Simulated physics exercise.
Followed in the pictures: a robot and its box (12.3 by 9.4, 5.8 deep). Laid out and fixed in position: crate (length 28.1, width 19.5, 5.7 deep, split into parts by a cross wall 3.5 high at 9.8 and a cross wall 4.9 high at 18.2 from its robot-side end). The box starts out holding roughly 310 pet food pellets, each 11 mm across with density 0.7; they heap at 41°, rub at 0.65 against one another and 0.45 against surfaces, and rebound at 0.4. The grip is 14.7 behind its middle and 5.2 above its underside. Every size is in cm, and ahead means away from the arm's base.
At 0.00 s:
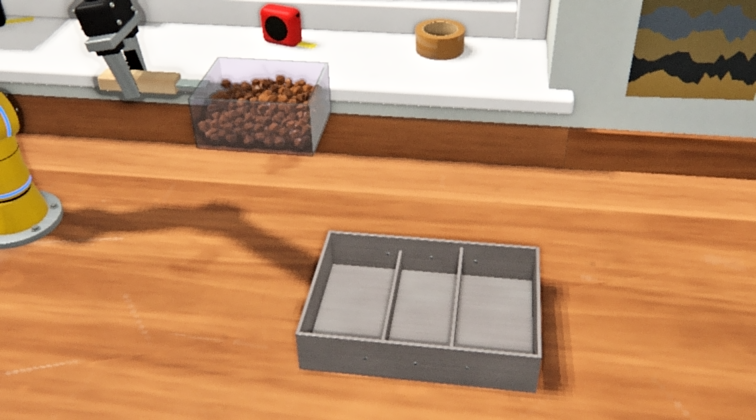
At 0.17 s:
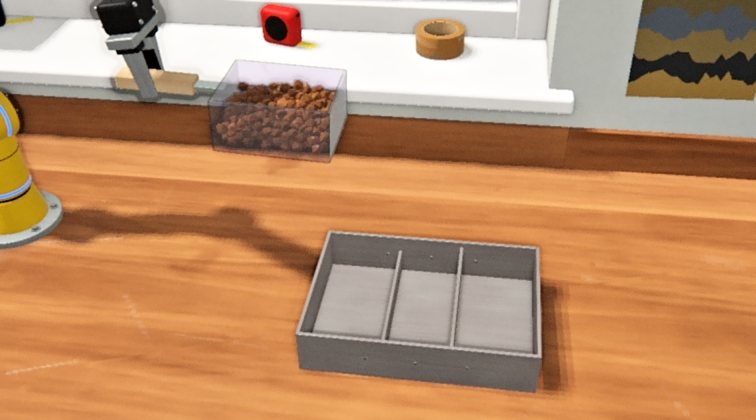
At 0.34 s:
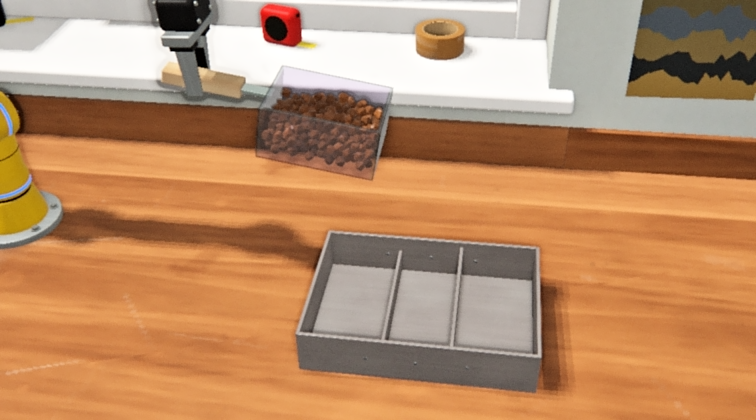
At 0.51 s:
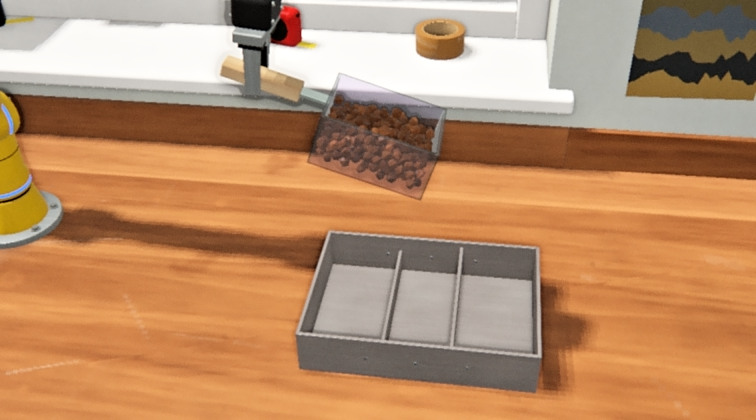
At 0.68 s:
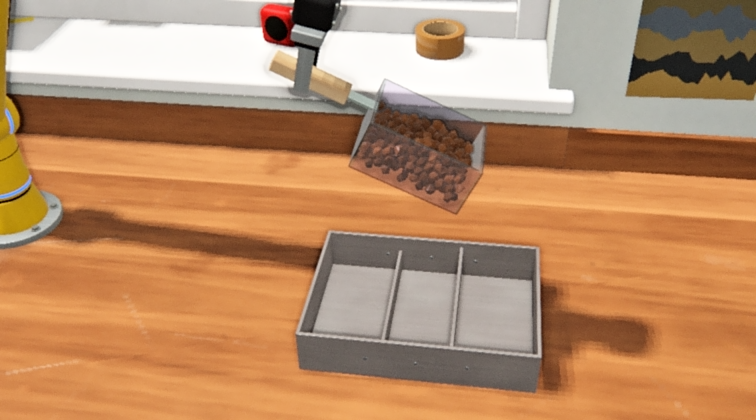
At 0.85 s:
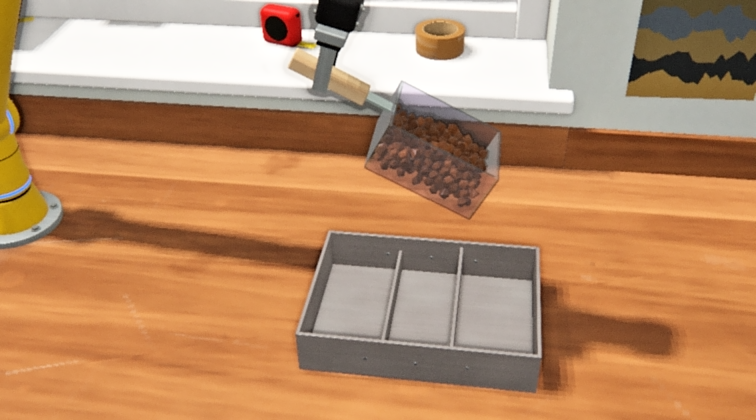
A clear box of reddish-brown pellets, held by a black gripper on a wooden handle, hangs over a wood-grained counter seen from above at an angle. A grey tray with three compartments sits at centre right, a yellow robot base at left, and a red device and brown tape roll on the white sill behind. The gripper carries the box rightward, steadily tilting its far end downward, while the camera stays still.
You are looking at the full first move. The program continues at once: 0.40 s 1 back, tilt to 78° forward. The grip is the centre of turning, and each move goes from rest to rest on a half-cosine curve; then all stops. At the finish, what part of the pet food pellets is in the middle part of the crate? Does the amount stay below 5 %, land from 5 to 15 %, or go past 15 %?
It goes past 15 %.
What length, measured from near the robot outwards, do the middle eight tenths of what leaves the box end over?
It spans some 6 centimetres.
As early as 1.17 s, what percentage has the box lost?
I'd put it at some 0 percent.
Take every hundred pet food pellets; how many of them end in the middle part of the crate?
About 25 %.
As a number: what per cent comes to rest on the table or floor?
Estimate: Near 0 %.
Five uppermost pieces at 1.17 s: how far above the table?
Some 26 cm.
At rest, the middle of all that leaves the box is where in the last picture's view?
(427, 320).
By 1.01 s, tilted 45° forward, highest piece 28 above the table; 308 in the box.
By 1.17 s, tilted 73° forward, highest piece 26 above the table; 308 in the box.
By 1.45 s, tilted 78° forward, highest piece 25 above the table; 305 in the box, 1 in the middle part, 2 in flight or on a rim.
By 2.50 s, tilted 78° forward, highest piece 25 above the table; 226 in the box, 75 in the middle part, 7 in the robot-side part.
Final count, 226 in the box, 75 in the middle part, 7 in the robot-side part. That is 24 % in the middle part of the crate.
